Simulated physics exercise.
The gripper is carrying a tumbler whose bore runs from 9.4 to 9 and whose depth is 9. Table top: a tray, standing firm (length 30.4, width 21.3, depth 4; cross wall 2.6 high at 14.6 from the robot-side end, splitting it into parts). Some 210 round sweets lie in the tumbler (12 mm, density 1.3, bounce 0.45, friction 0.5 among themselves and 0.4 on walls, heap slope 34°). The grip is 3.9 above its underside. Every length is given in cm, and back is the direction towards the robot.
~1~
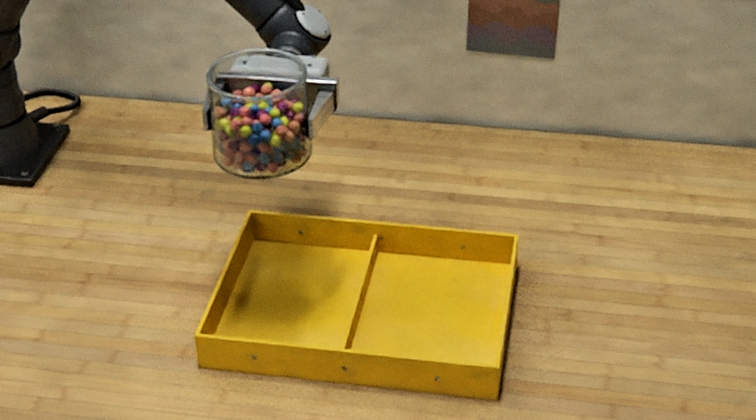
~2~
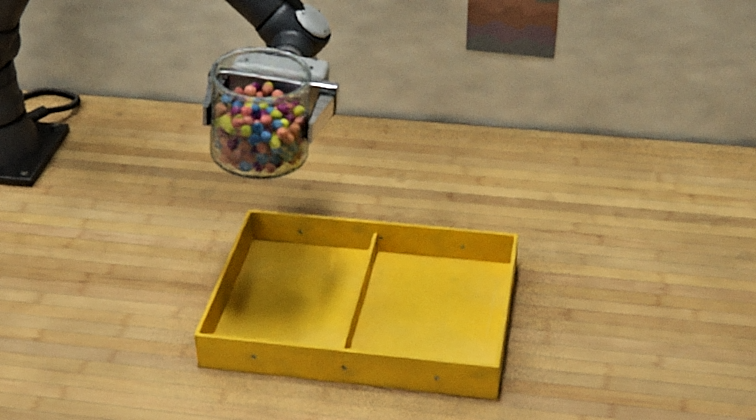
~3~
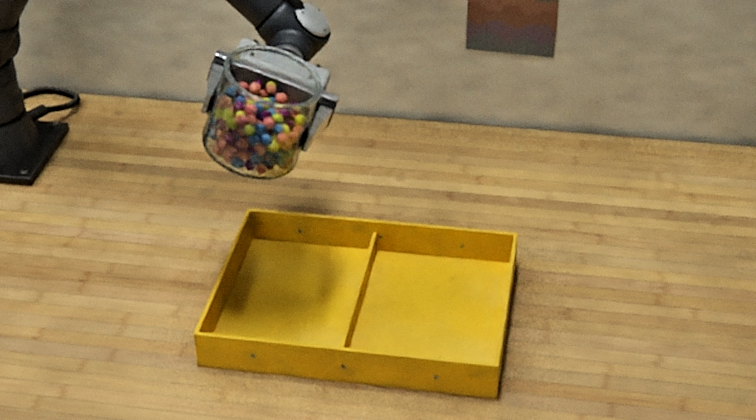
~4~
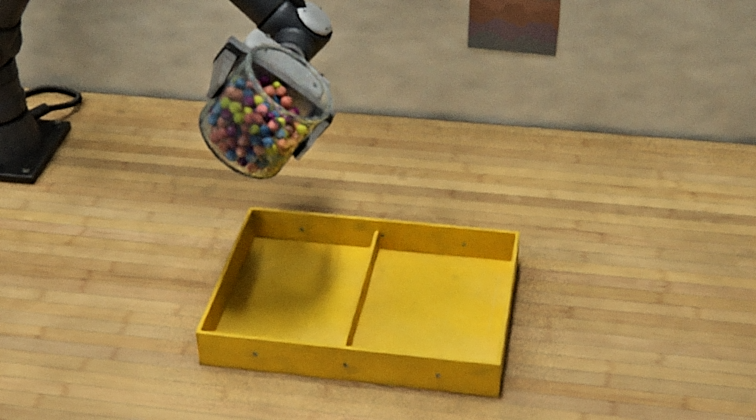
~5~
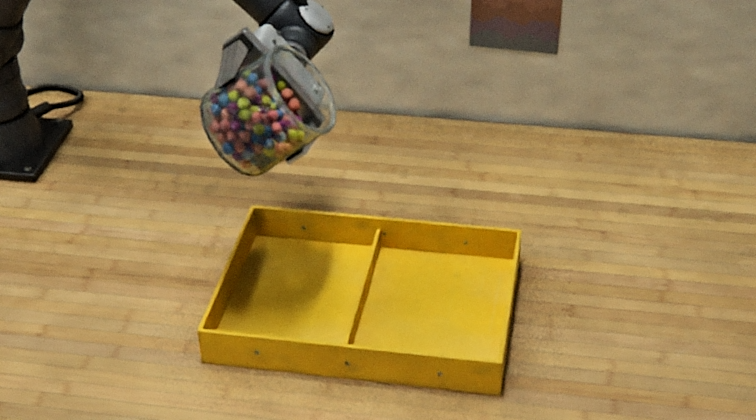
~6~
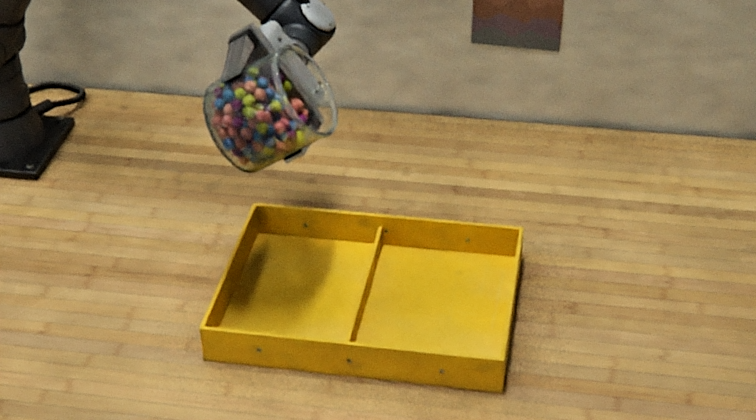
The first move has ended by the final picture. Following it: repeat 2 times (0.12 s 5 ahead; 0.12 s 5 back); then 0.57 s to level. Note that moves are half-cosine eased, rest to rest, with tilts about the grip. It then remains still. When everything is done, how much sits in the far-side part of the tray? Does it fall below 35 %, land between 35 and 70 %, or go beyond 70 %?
It falls below 35 %.
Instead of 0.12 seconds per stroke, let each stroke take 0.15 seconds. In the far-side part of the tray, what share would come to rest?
10 %.
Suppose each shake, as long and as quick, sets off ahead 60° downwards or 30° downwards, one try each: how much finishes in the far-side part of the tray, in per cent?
First try about 0 %, second try about 5 %.
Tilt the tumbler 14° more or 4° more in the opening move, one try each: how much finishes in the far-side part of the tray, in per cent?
Estimates: 40 % then 20 %.
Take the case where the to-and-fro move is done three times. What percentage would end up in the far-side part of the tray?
I'd expect close to 15 per cent then.
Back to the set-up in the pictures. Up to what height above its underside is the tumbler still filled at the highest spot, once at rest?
7.0 cm.
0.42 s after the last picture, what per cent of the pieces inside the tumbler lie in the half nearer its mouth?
Share in the mouth half: About 50 %.
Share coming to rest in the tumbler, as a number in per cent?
About 75 %.
Then, 0.42 s later, tilted 57° forward, highest piece 26 above the table; 178 in the tumbler, 22 in the far-side part, 5 in the robot-side part, 3 in flight or on a rim.
Then, 0.84 s later, tilted 17° forward, highest piece 28 above the table; 161 in the tumbler, 32 in the far-side part, 14 in the robot-side part, 1 on the table or floor.
Then, 1.25 s later, level, highest piece 28 above the table; 161 in the tumbler, 32 in the far-side part, 14 in the robot-side part, 1 on the table or floor.
Then, 2.30 s later, level, highest piece 27 above the table; 161 in the tumbler, 32 in the far-side part, 14 in the robot-side part, 1 on the table or floor.
At rest, 161 in the tumbler, 32 in the far-side part, 14 in the robot-side part, 1 on the table or floor. That is 15 % in the far-side part of the tray.
